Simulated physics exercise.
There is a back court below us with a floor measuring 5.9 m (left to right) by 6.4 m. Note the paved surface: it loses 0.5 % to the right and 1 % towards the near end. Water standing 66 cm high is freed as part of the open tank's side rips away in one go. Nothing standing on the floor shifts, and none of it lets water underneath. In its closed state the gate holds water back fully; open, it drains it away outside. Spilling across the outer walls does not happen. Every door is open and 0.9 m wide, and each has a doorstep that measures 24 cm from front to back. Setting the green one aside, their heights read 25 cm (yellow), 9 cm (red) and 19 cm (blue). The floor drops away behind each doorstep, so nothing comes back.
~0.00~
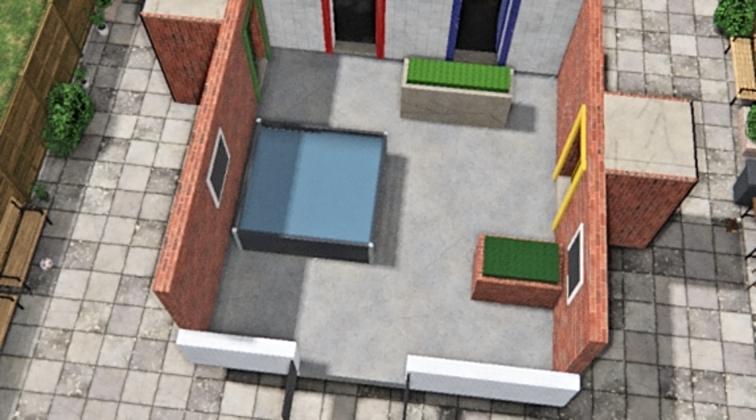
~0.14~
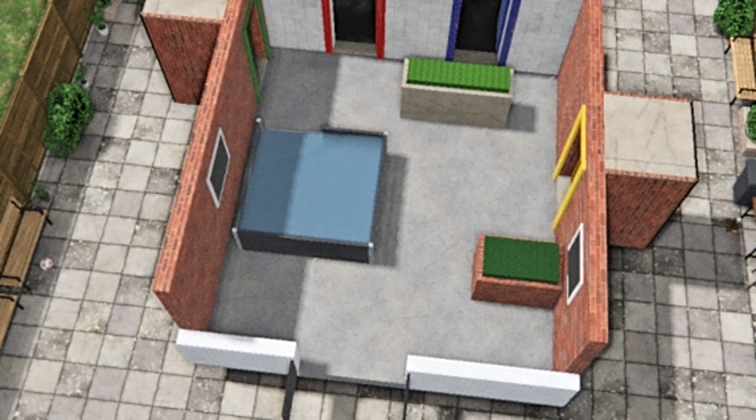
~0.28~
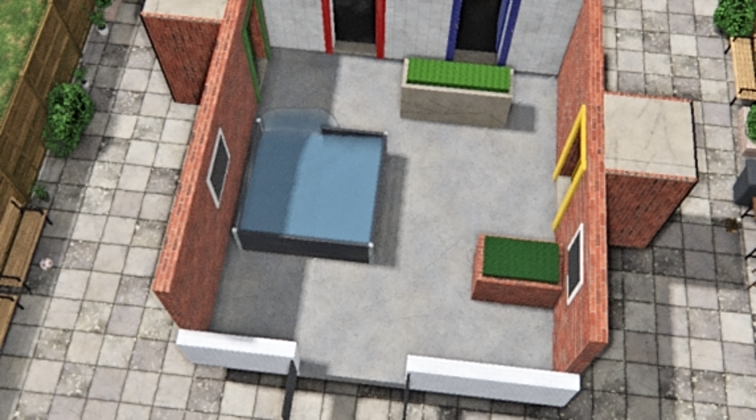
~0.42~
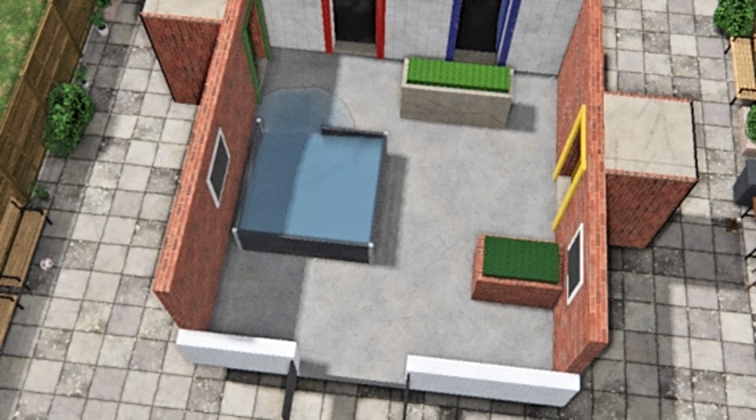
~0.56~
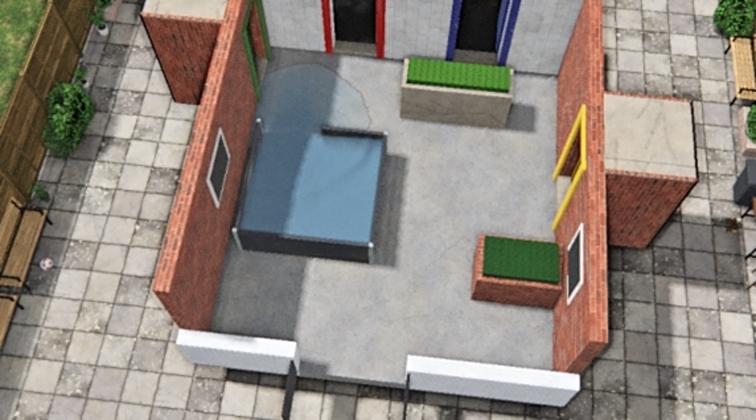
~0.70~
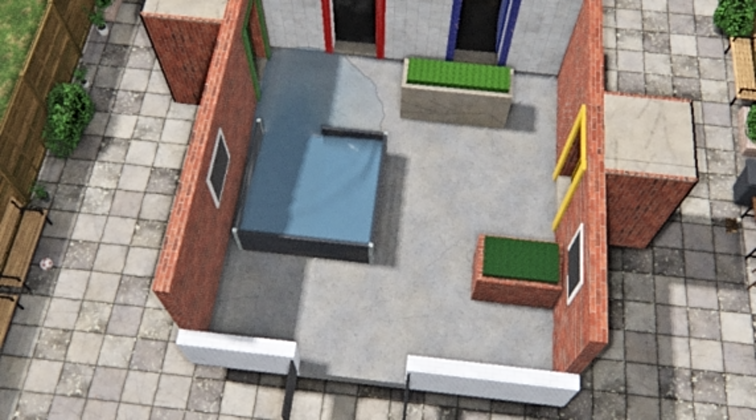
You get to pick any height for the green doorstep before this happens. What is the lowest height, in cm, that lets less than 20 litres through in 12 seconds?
About 33 cm.
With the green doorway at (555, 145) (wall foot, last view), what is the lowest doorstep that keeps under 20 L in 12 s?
9.5 cm.
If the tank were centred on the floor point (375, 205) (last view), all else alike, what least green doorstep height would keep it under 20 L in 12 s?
Near 23 cm.
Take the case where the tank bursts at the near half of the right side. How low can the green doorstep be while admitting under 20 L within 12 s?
A minimum of about 10.0 cm.
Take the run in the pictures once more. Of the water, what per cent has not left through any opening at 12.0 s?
Roughly 72 %.
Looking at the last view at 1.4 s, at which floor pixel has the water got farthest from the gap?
The farthest wet point sits near (419, 64) in the last view.
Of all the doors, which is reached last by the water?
Yellow, last of all.
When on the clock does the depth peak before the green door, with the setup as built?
Peak time: About 2.6 s.
After 1.4 s water covers 20 % of the floor, deepest (52 cm) near (269, 56); 20 cm at the green door, 7 litres in over its 10 cm doorstep.
After 3.0 s water covers 30 % of the floor, deepest (35 cm) near (266, 71); 28 cm at the green door, 167 litres in over its 10 cm doorstep.
After 12.0 s water covers 95 % of the floor, deepest (14 cm) near (518, 254); 9 cm at the green door, 430 litres in over its 10 cm doorstep.
At the green door as built, the water arrived by 0.6 s and peaked near 31 cm at 2.6 s.
With a doorstep of 30.5 cm, 32 litres would have come in within the 12 s; with 41.5 cm, 4 litres. So under 20 litres takes about 33 cm.
